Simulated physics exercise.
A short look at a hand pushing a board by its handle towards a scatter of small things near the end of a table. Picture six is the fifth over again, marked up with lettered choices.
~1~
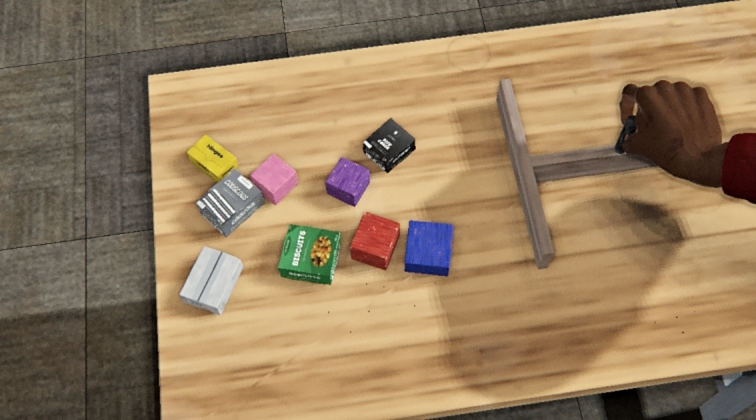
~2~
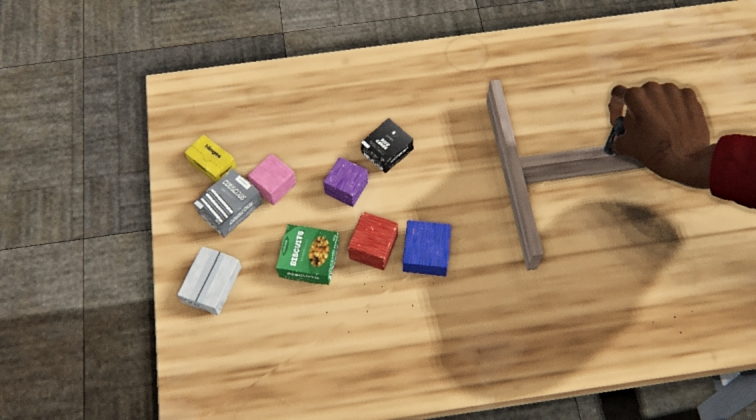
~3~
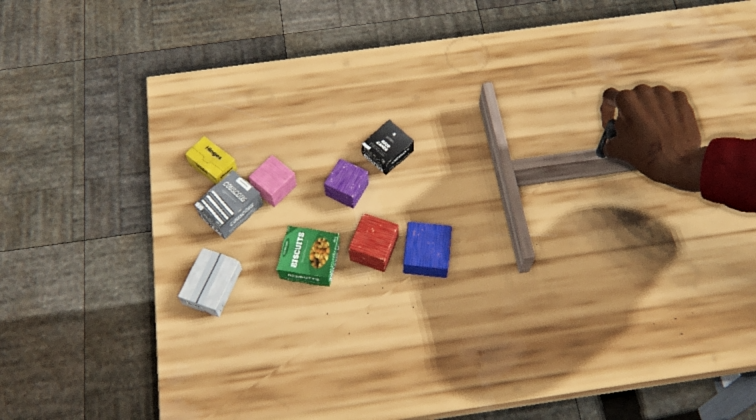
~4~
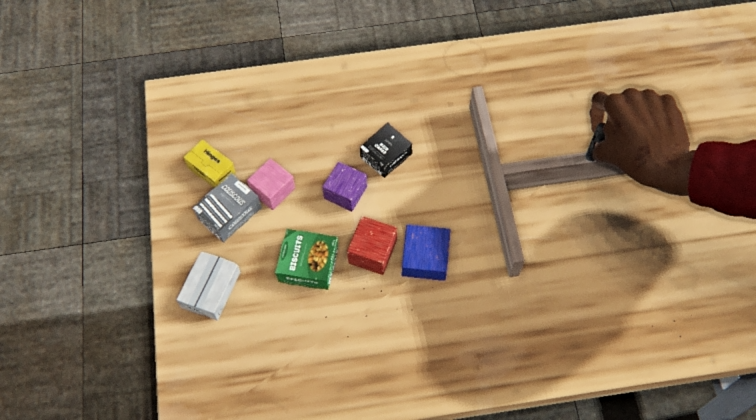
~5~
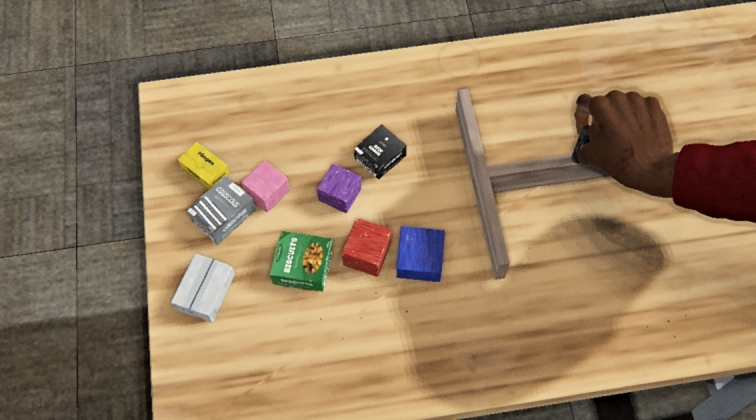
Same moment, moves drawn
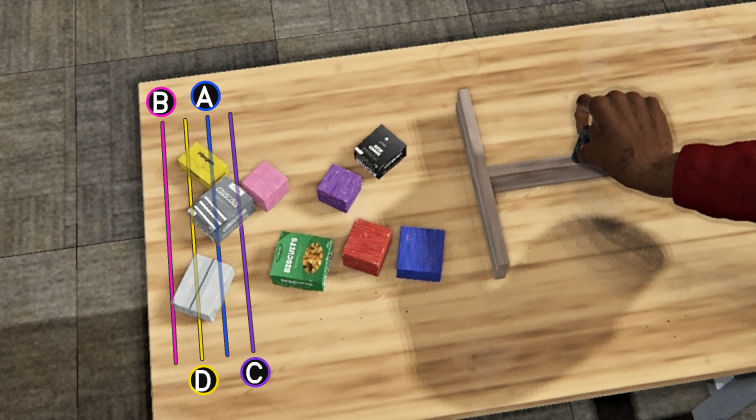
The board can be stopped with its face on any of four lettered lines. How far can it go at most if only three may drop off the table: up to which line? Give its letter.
A.
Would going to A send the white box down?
Yes.
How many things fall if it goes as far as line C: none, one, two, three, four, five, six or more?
In all, two.
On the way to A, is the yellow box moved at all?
Yes.
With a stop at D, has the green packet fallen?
Yes.
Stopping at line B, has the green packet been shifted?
Yes.
On the marked copy, A at (217, 228); B at (169, 235); C at (241, 225); D at (193, 231).
Following A. Soon after the start, board (386, 186); black packet (346, 152); green packet (281, 267).
Later, board (290, 199); white box (136, 310); green packet (184, 290).
In the end, board (215, 210); green packet over the edge; white box over the edge; two fallen.
As for the rest, B drops six; C is within the limit but short; D drops five.
